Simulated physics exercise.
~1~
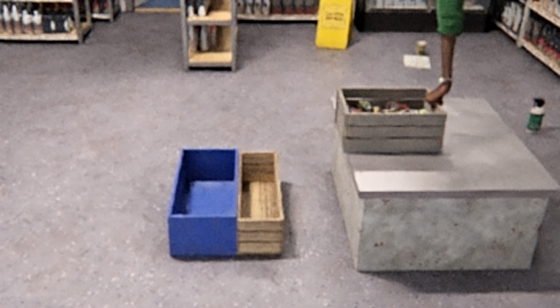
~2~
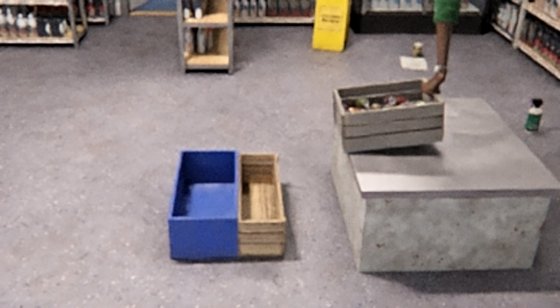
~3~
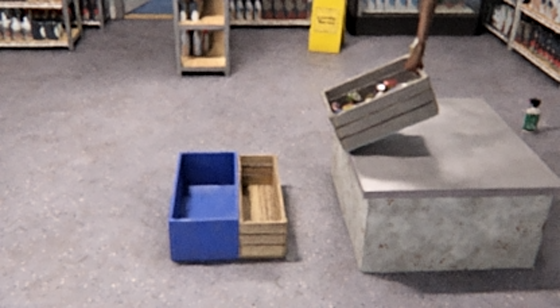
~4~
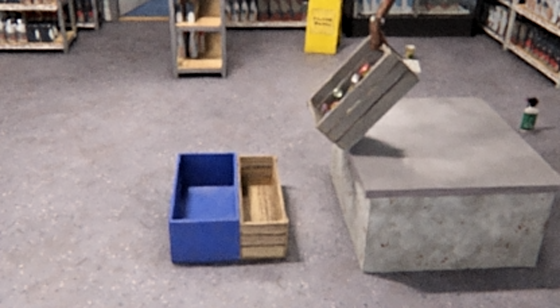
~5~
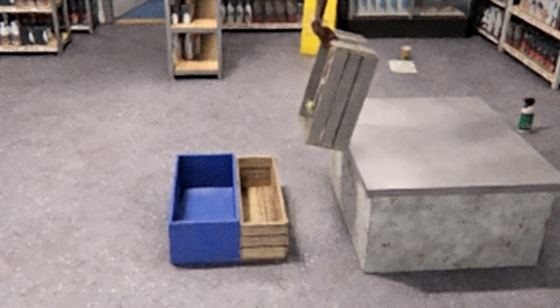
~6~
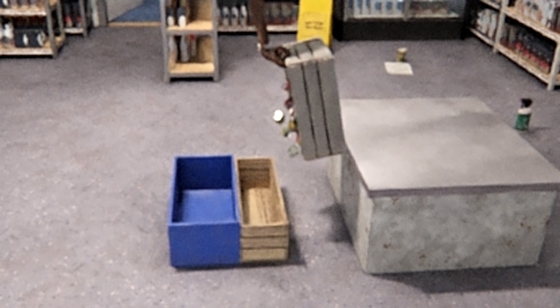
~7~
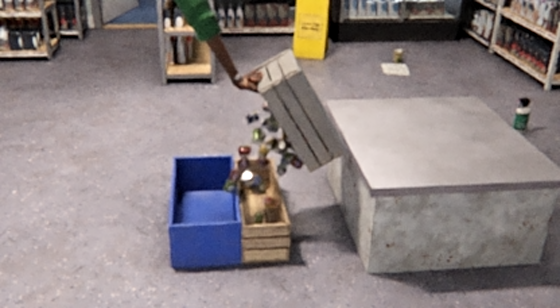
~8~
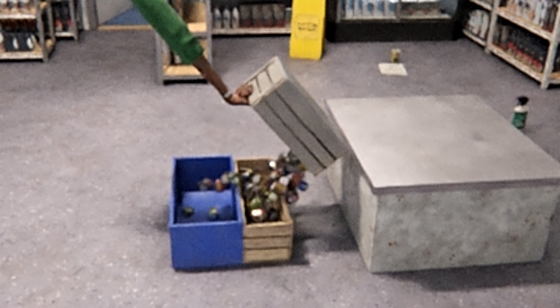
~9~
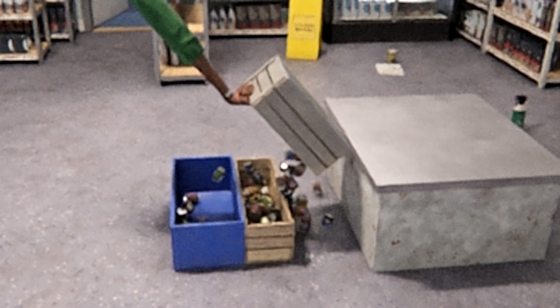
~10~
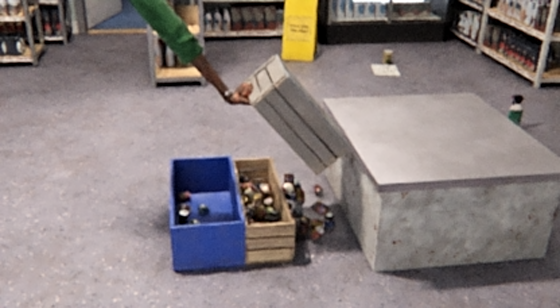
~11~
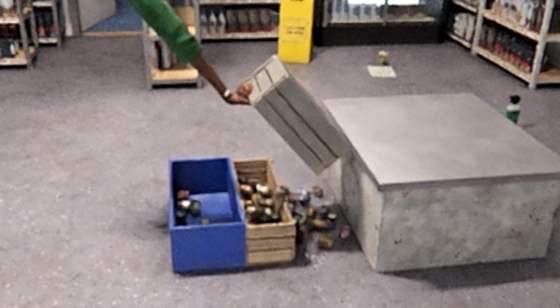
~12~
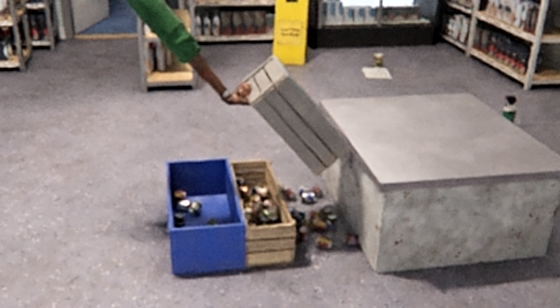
A grey crate of mini cans sits on the left edge of a concrete-looking bench in a shop aisle, seen from slightly above, with stocked shelves and a yellow sign behind. On the floor to the left stand a wooden box and, beyond it, a blue bin. A green-sleeved arm tilts the crate leftward over the edge in one smooth sweep until it hangs mouth-down. The cans tumble out in a dense stream, most landing in the wooden box and a few in the blue bin. Others spill onto the floor beside the bench, where they lie scattered as the crate stays tipped.
